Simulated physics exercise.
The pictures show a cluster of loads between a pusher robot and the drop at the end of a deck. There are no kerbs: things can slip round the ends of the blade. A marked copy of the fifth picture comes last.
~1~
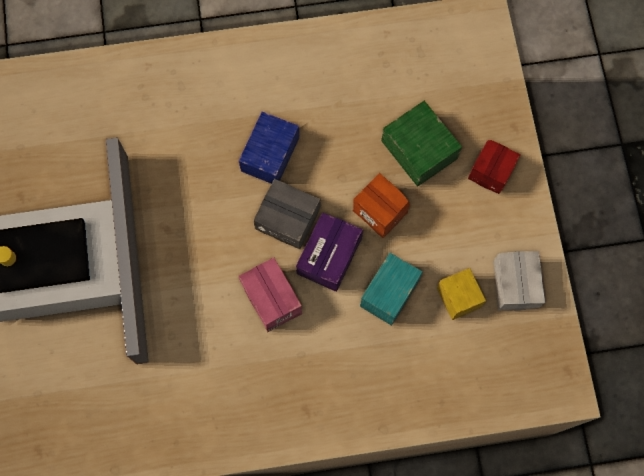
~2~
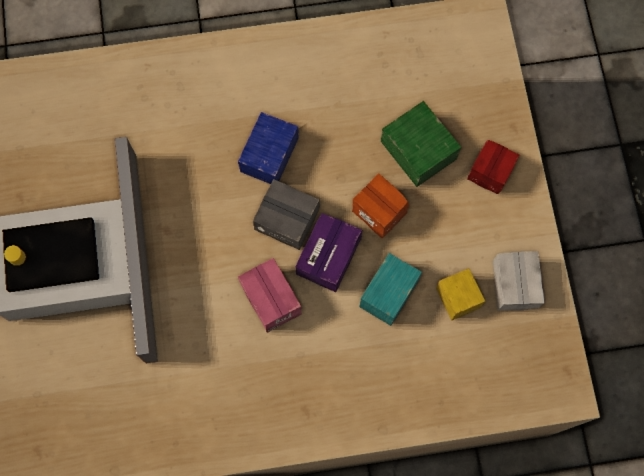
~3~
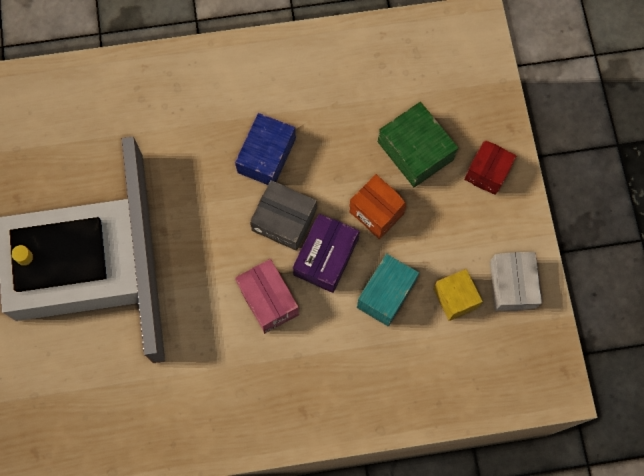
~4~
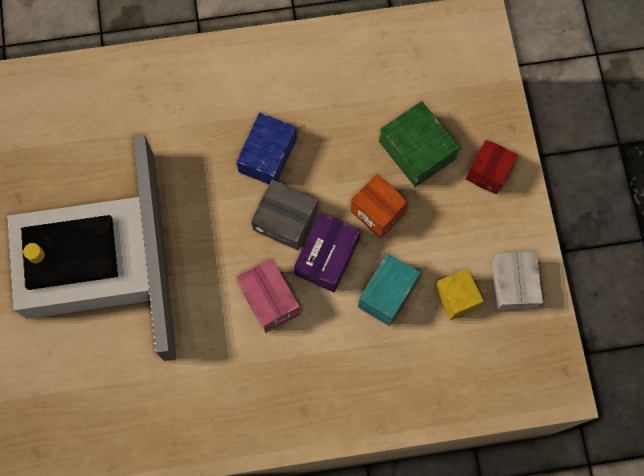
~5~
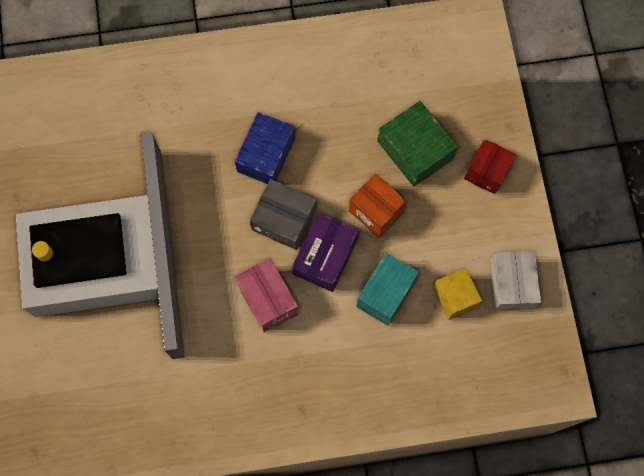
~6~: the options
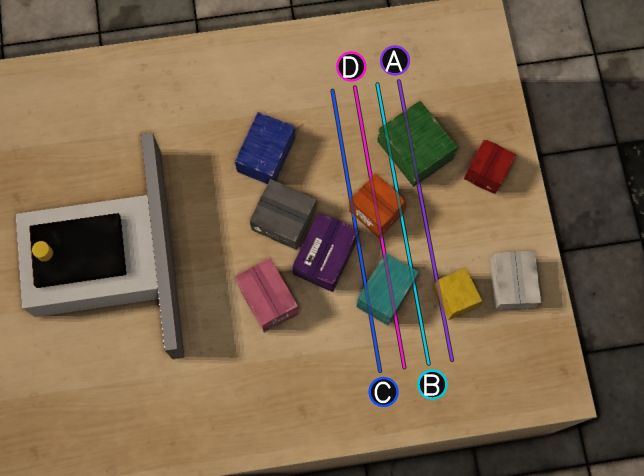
A grey and white robot with a wide flat plate on its front slid slowly to the right across a wooden deck, closing some of the gap to ten colourful boxes that stayed put.
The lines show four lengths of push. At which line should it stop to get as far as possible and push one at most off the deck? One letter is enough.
A.
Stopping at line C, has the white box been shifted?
By then, no.
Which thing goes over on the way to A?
It is the white box.
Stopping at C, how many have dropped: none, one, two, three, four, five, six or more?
By then, none.
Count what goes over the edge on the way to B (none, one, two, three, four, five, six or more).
By then, none.
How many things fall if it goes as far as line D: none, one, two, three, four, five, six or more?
In all, none.
On the marked copy, A at (424, 215); B at (402, 218); C at (355, 225); D at (379, 222).
With A. Early on, robot (183, 235); blue crate (279, 144); pink parcel (293, 295).
Further on, robot (280, 221); yellow crate (482, 297); green crate (429, 137).
At the end, robot (352, 210); white box over the edge; red parcel (532, 155); one fallen.
As for the rest, B is within the limit but short; C is within the limit but short; D is within the limit but short.
